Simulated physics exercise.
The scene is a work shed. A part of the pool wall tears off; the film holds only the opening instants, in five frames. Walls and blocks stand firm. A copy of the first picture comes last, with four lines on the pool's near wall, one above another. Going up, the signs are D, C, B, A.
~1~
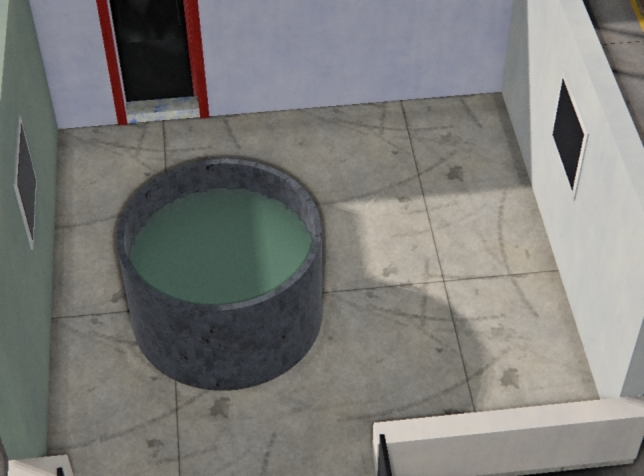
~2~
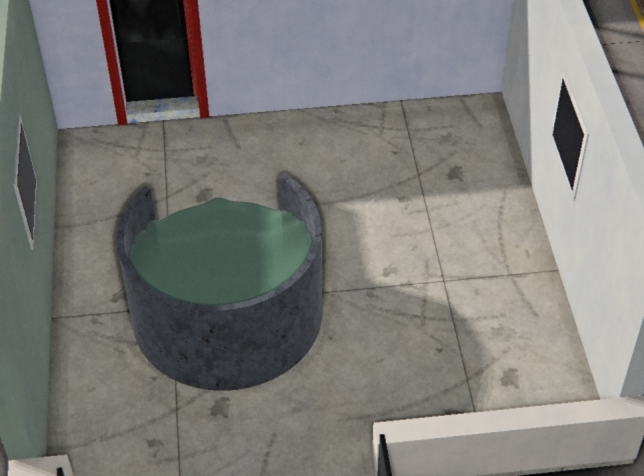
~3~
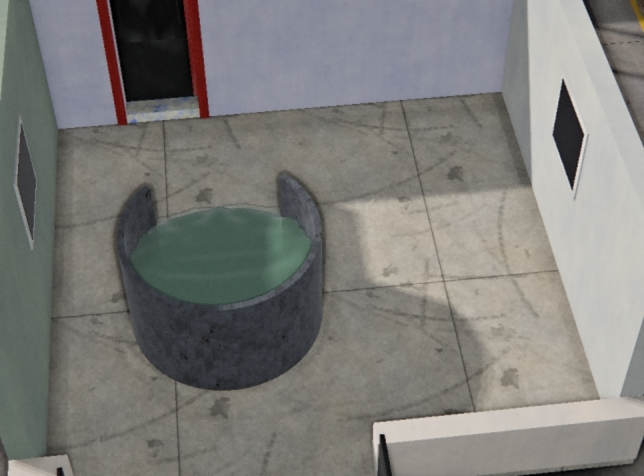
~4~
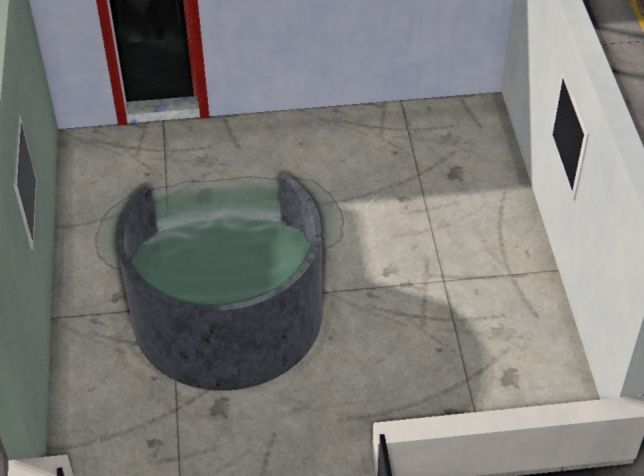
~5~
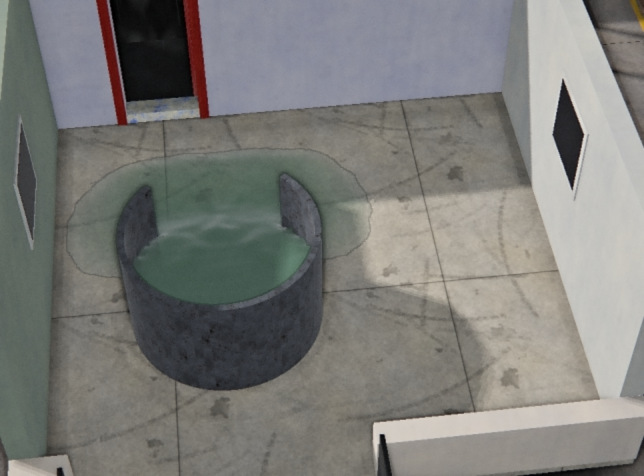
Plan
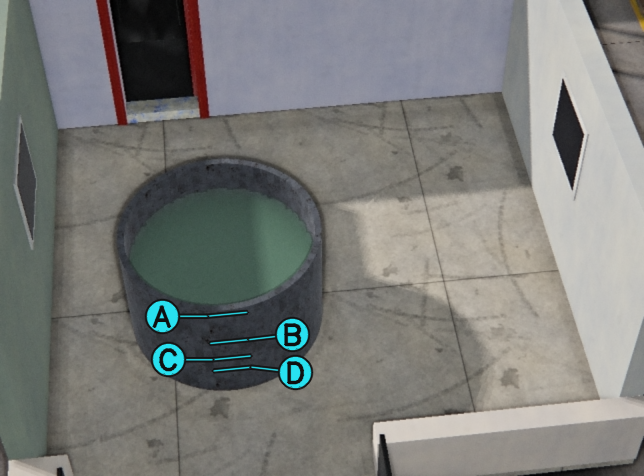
In a walled concrete yard with a red-framed doorway, the back section of a round dark tank vanished, and the green water inside sank a little and spread outward over the floor behind and to both sides.
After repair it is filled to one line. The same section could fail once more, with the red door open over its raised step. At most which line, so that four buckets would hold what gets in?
It is D.
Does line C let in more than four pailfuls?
Yes, that goes wrong.
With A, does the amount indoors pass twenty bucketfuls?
Yes, it does.
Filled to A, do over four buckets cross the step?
Yes, it does.
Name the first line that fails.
C it is.
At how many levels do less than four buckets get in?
One.
In cyan, A at (226, 314); B at (229, 341); C at (231, 357); D at (232, 369); from the bottom up D, C, B, A.
Choosing A, dozens of bucketfuls pour in.
Choosing B, dozens of bucketfuls pour in.
Choosing C, about 9 bucketfuls get in.
Choosing D, a bucket or two gets in.
